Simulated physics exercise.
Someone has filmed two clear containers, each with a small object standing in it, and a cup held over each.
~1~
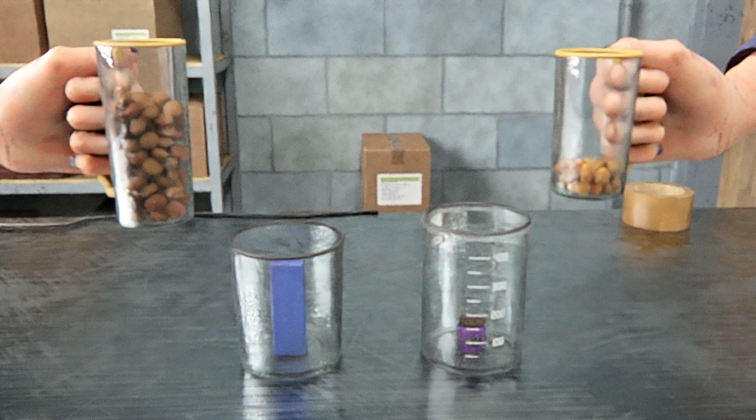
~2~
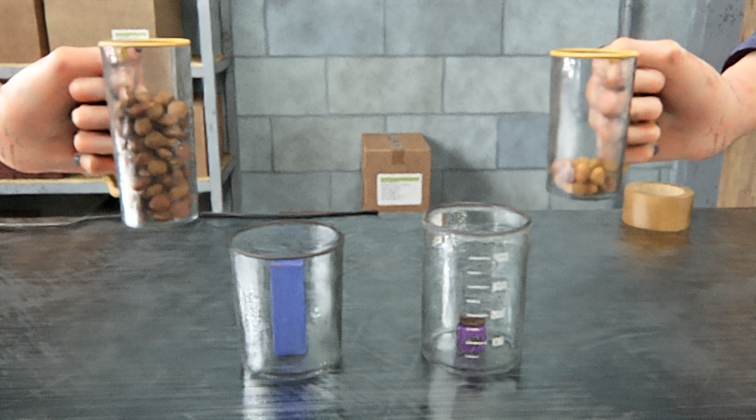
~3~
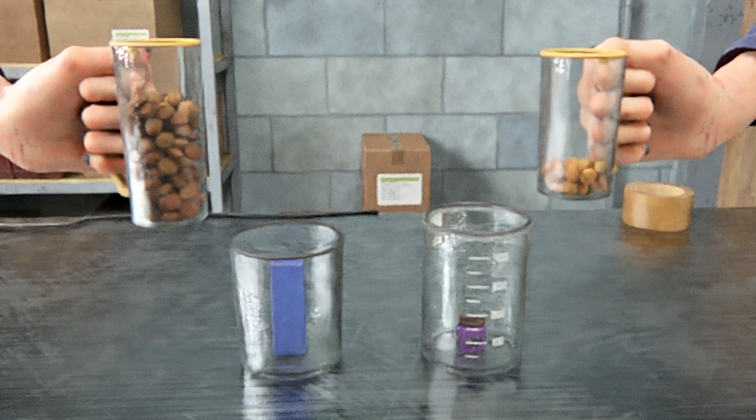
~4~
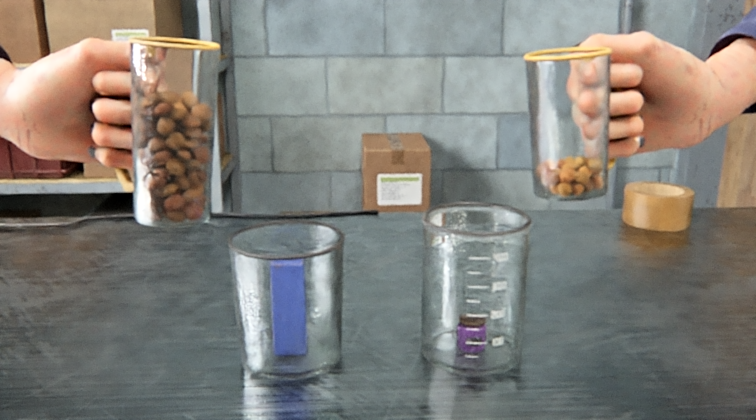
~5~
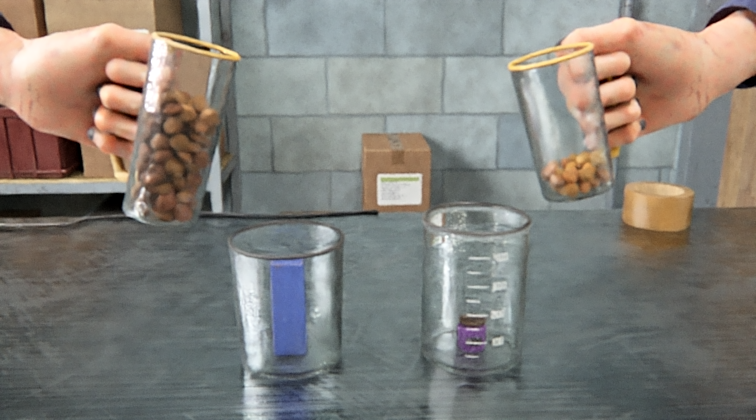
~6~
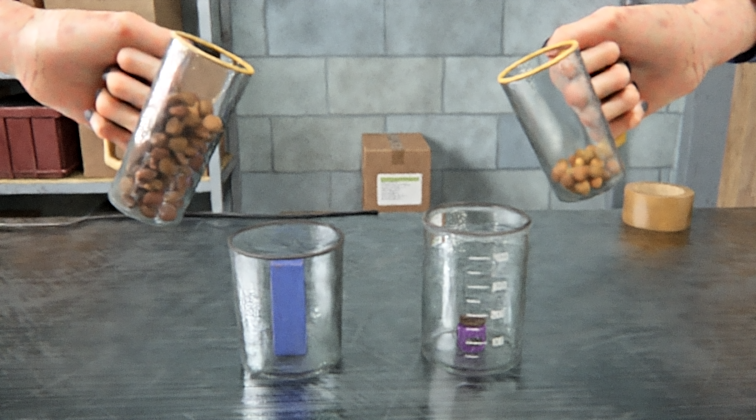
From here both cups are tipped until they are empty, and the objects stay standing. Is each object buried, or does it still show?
At the end, left: Partly exposed, right: Partly exposed.
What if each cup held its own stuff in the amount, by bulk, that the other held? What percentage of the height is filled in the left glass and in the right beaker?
Left: Roughly 15 per cent. Right: Roughly 45 per cent.
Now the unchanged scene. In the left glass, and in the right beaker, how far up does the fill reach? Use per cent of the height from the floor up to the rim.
Left side: 60 %; right side: 15 %.
Then, 0.56 s later than the last frame, left glass empty, all of its cupful still in the cup; right beaker empty, all of its cupful still in the cup.
Then, 1.05 s later than the last frame, left glass nearly empty, nearly all of its cupful still in the cup; right beaker nearly empty, nearly all of its cupful still in the cup.
Then, 1.46 s later than the last frame, left glass half full, none of its cupful still in the cup; right beaker nearly empty, none of its cupful still in the cup.
When it is over, left glass half full (surface near (289, 287)), nothing beside it; right beaker nearly empty (surface near (472, 327)), nothing beside it; the left thing is still showing; the right thing is still showing.
